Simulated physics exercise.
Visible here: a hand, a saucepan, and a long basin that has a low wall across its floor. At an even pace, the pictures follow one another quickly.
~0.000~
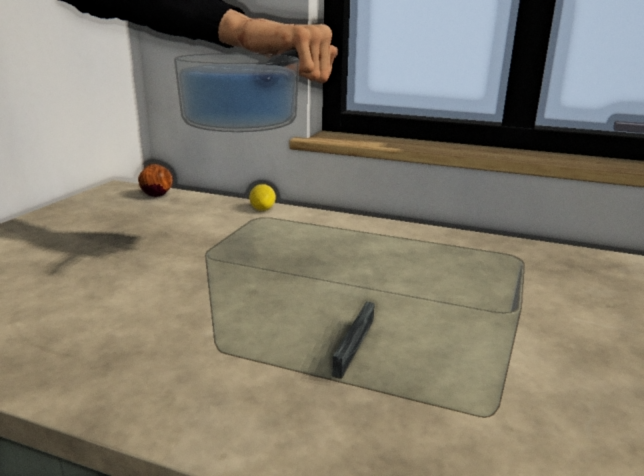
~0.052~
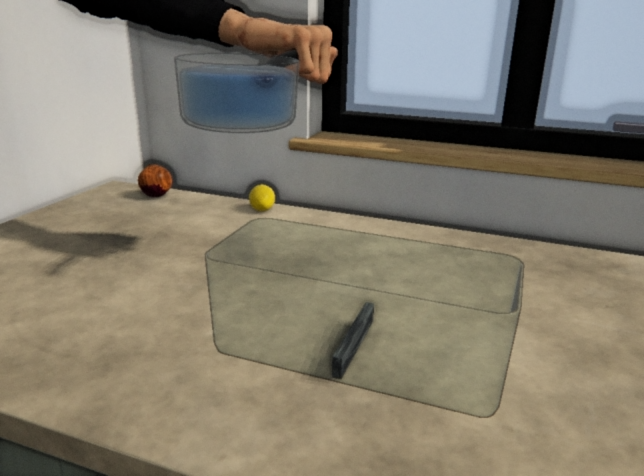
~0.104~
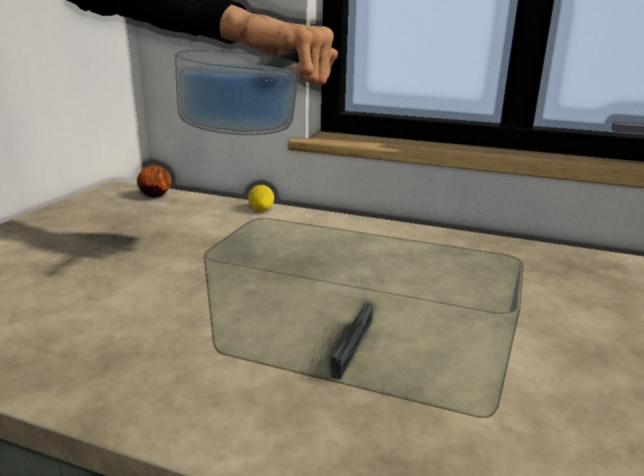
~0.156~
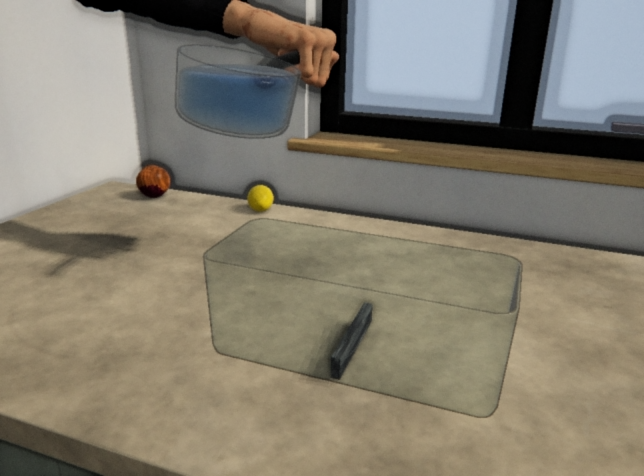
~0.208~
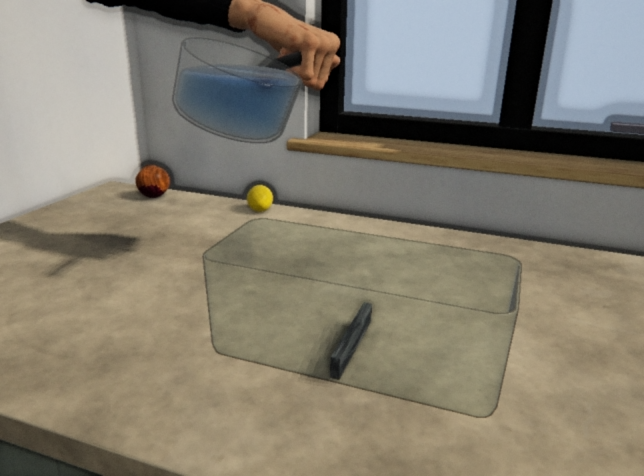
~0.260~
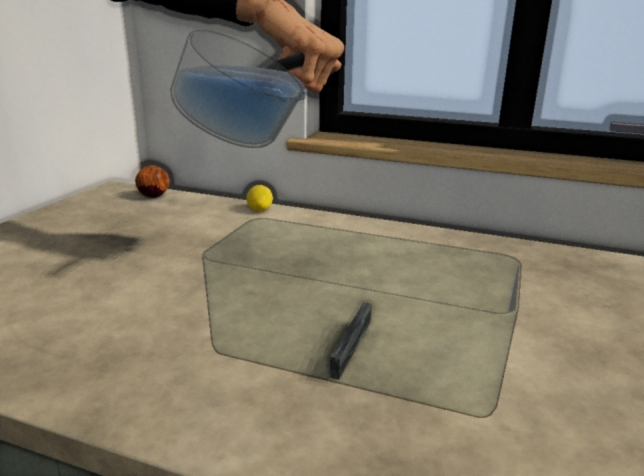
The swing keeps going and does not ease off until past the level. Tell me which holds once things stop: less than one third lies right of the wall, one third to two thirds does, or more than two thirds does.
I reckon what ends right of the wall lands in the middle band of a third to two thirds.
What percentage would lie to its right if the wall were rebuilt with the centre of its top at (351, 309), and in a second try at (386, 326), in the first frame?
About 45 and 5 per cent.
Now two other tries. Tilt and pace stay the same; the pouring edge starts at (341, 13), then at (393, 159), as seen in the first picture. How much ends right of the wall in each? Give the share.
Near 85 in a hundred first, near 90 in a hundred second.
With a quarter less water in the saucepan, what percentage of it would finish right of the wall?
25 %.
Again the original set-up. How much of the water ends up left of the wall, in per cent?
50 in a hundred.
A moment on, the saucepan is tipped on its side and 34 per cent is still to pour, 8 is left of the wall and 11 right of it.
Next, the saucepan is tipped on its side and 8 per cent is still to pour, 35 is left of the wall and 46 right of it.
Then the saucepan is tipped on its side and 2 per cent is still to pour, 47 is left of the wall and 47 right of it.
Later the saucepan is tipped on its side and 0 per cent is still to pour, 50 is left of the wall and 48 right of it.
Finally, 50 per cent lies left of the wall, 48 right of it and 1 outside.
